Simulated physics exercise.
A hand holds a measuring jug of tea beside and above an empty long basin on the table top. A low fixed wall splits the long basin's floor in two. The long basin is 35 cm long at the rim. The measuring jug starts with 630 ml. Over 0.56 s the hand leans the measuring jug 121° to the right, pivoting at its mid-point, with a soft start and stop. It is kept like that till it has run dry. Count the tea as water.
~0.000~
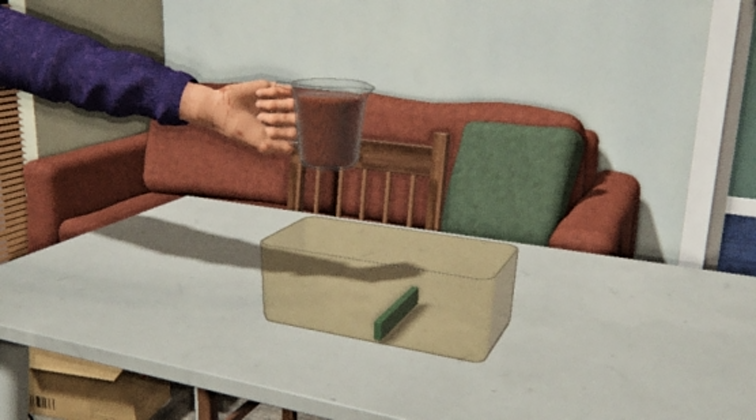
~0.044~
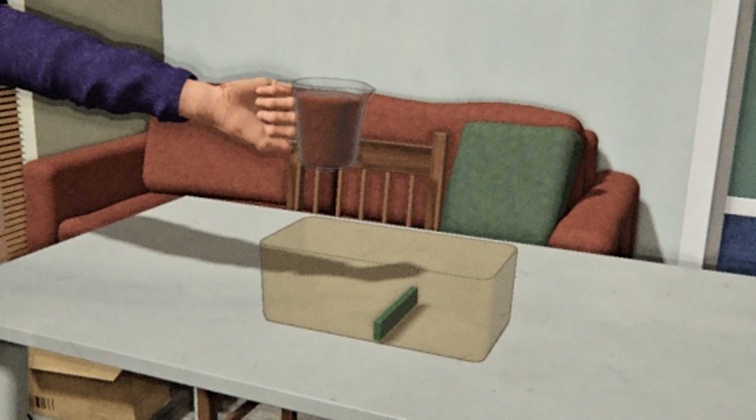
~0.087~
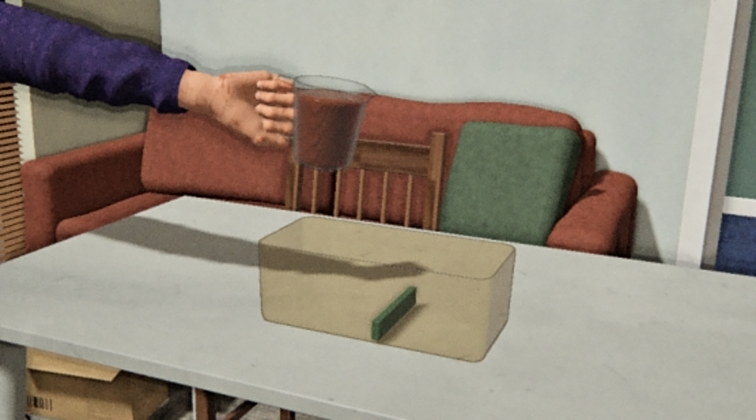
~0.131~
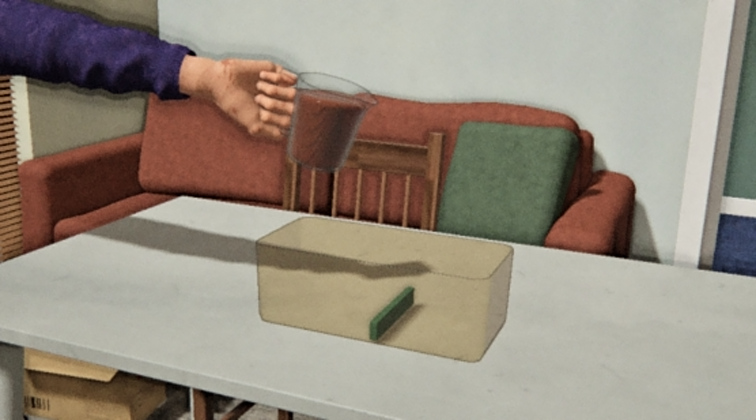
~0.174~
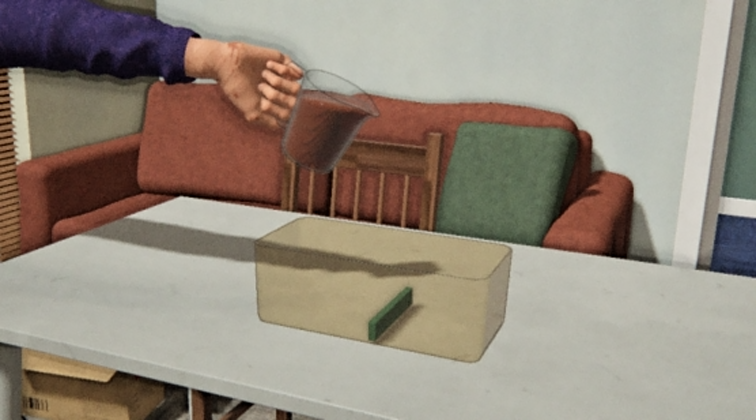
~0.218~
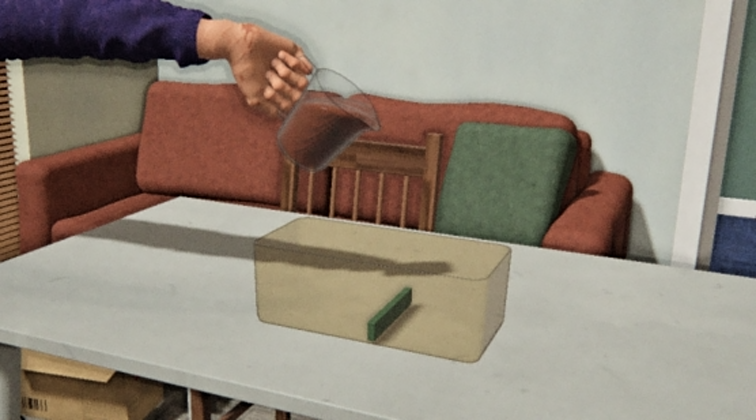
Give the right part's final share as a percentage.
The far part has some 52 per cent.
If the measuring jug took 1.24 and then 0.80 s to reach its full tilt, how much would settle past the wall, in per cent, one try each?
In turn about 75 and 65 per cent.
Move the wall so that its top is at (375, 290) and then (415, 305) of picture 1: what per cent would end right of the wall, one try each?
First 90, then 30 per cent.
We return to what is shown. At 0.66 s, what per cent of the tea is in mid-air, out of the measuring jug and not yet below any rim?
About 12 per cent.
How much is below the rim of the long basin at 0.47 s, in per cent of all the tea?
Some 28 per cent.
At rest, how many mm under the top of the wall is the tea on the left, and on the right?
Left about 18 mm, right about 14 mm.
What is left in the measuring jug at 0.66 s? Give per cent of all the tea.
Near 2 in a hundred.
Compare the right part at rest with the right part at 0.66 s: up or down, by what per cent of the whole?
It goes up by about 2.
Then, 0.47 s in, the tilt is 114° and 37 per cent is still to pour, 1 is left of the wall and 27 right of it.
Then, 0.66 s in, the tilt is 121° and 2 per cent is still to pour, 36 is left of the wall and 50 right of it.
Then, 0.85 s in, the tilt is 121° and 0 per cent is still to pour, 44 is left of the wall and 52 right of it.
Then, 1.06 s in, the tilt is 121° and 0 per cent is still to pour, 45 is left of the wall and 52 right of it.
Finally, 45 per cent lies left of the wall, 52 right of it and 3 outside.
